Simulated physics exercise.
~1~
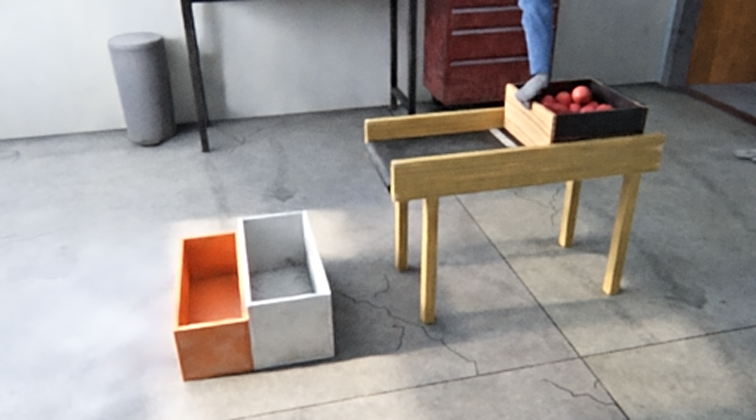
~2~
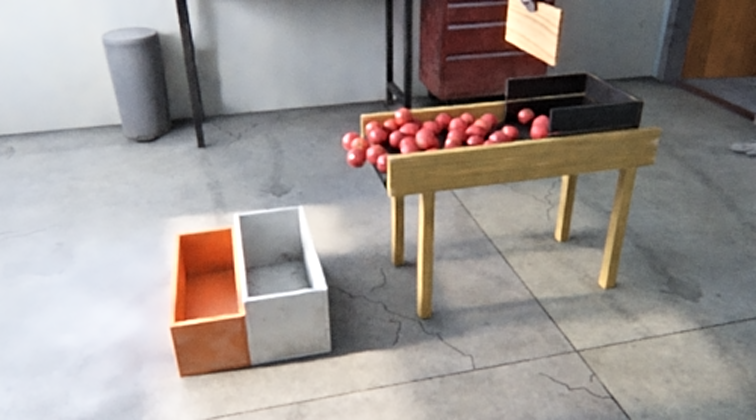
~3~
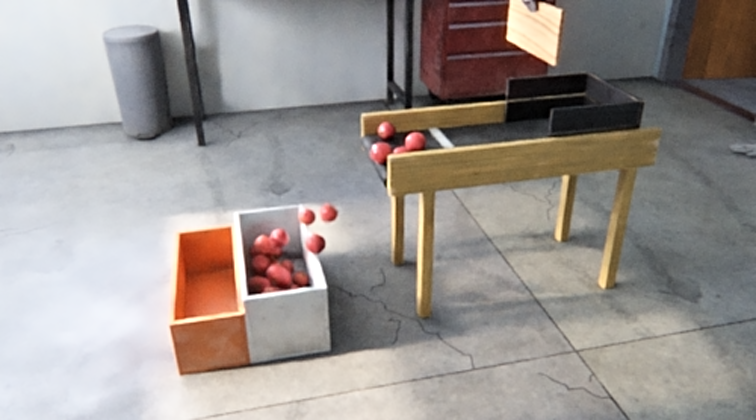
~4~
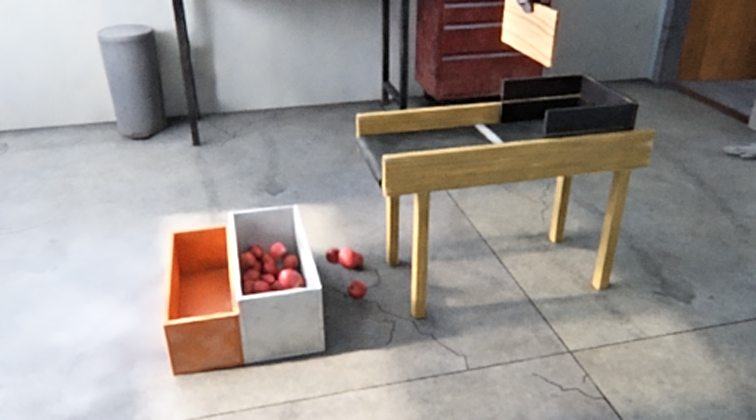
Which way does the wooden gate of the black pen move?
The gate moves up, clear of the pen, and stays raised there.
A hand lifts the gate, most tomatoes land in the white tub, some on the floor.
